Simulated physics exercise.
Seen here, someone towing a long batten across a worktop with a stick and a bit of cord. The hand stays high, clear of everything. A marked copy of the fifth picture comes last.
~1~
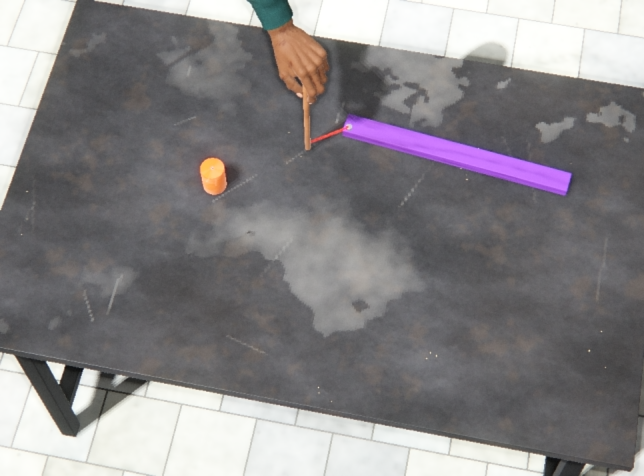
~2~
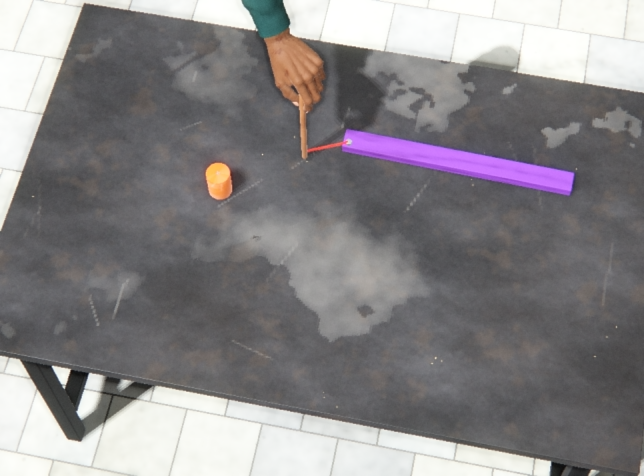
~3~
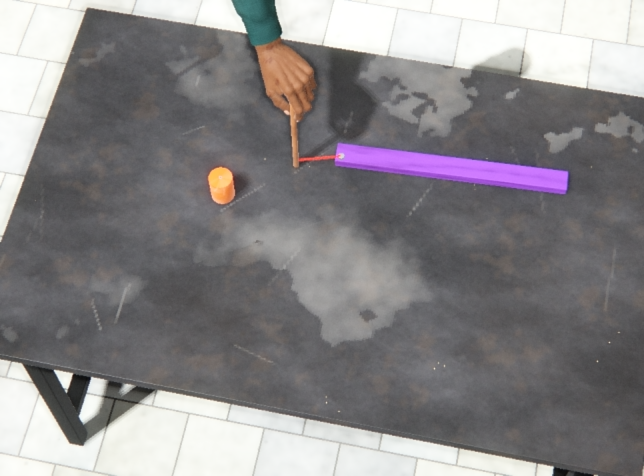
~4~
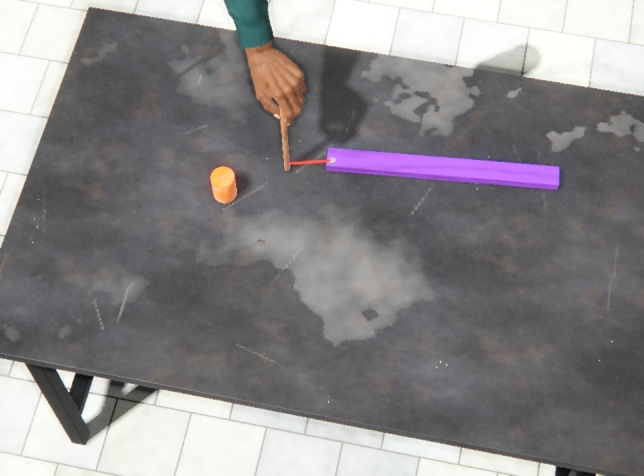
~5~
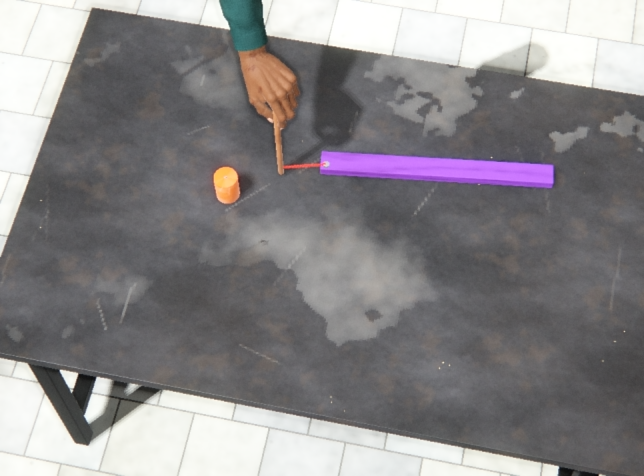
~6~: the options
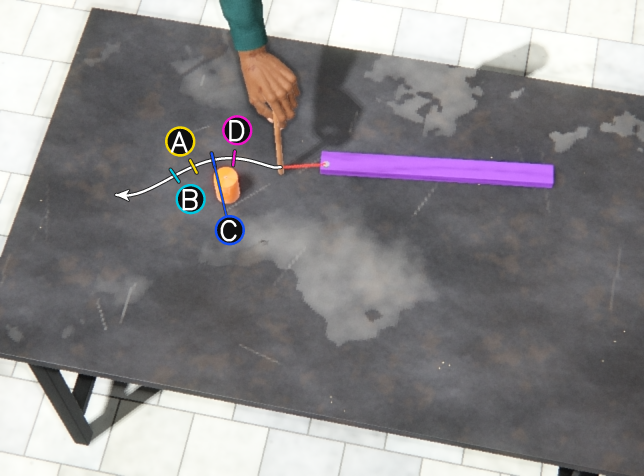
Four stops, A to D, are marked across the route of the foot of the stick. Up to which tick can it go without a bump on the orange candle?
No farther than B.
On the marked copy, A at (193, 167); B at (175, 176); C at (213, 160); D at (234, 158); the route from (281, 167) via (193, 167) to (116, 195).
Following B. Soon after the start, foot of the stick (243, 160), middle of the batten (398, 166).
Later, foot of the stick (204, 163), middle of the batten (360, 165).
In the end, foot of the stick (175, 177), middle of the batten (331, 167); nothing has been touched.
As for the rest, A is safe but short; C is safe but short; D is safe but short.
